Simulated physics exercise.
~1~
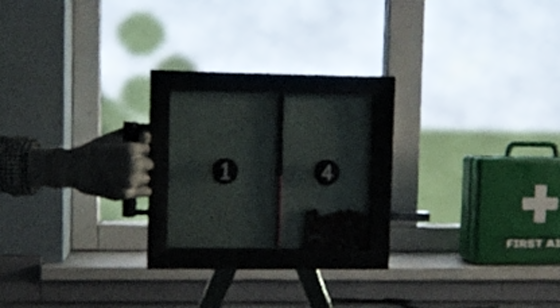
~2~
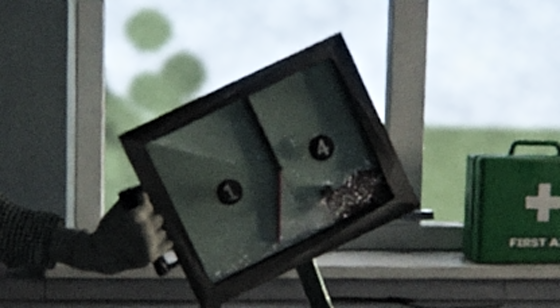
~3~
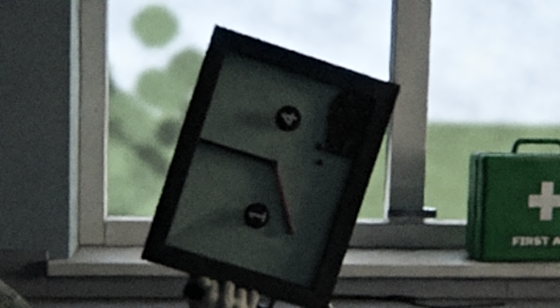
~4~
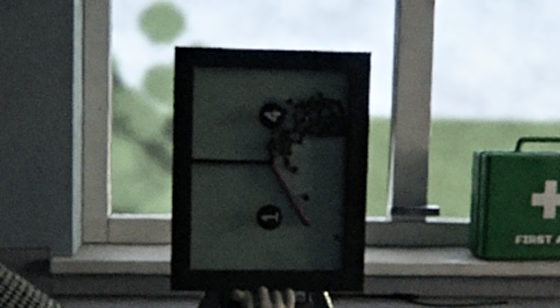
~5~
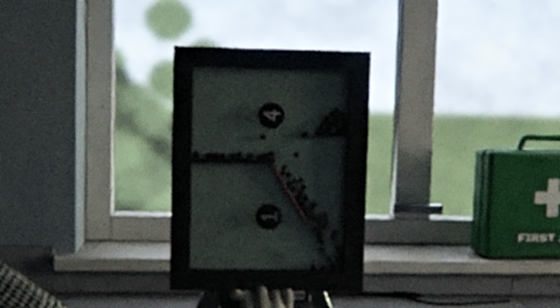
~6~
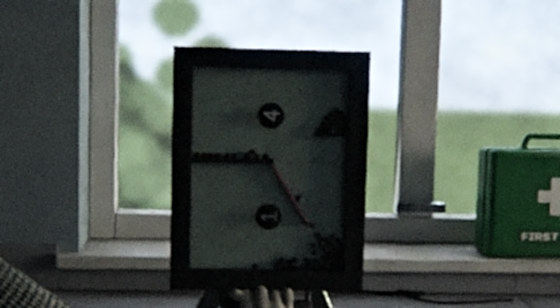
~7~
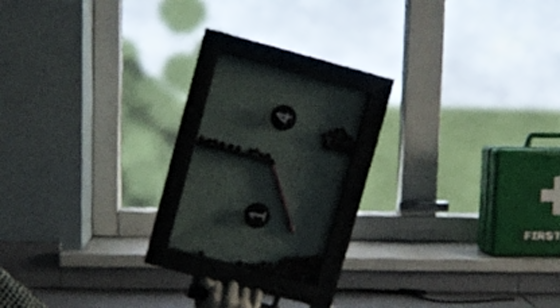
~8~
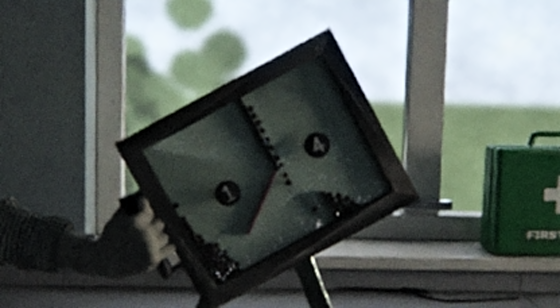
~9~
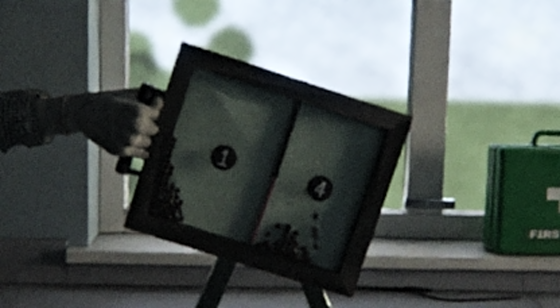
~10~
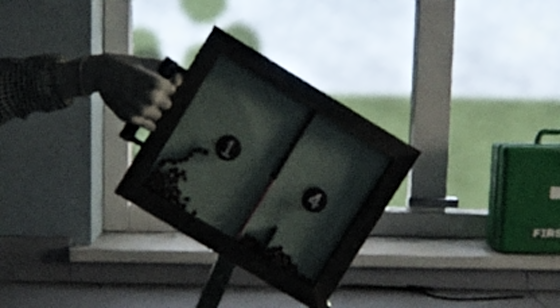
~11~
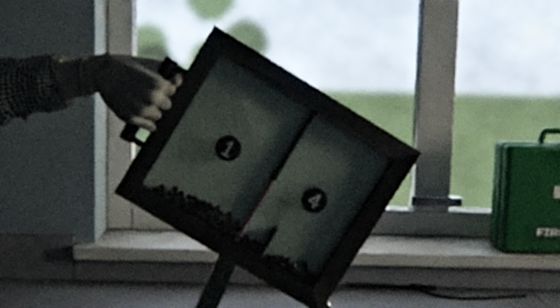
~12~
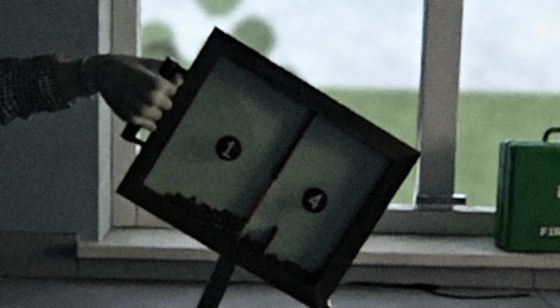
At first, a hand holds the left side of a level, dark-framed box before a window, with dark pills heaped at the lower right, in the section marked four. The hand turns the box anticlockwise until it stands on end, and the pills begin to slide down. The pinkish flap hangs open, letting many drop into the section marked one, while some stay on the ledge. The box then swings back clockwise past level, and the flap closes. It ends still, tilted to the right, with pills settled along the bottom of both sections.
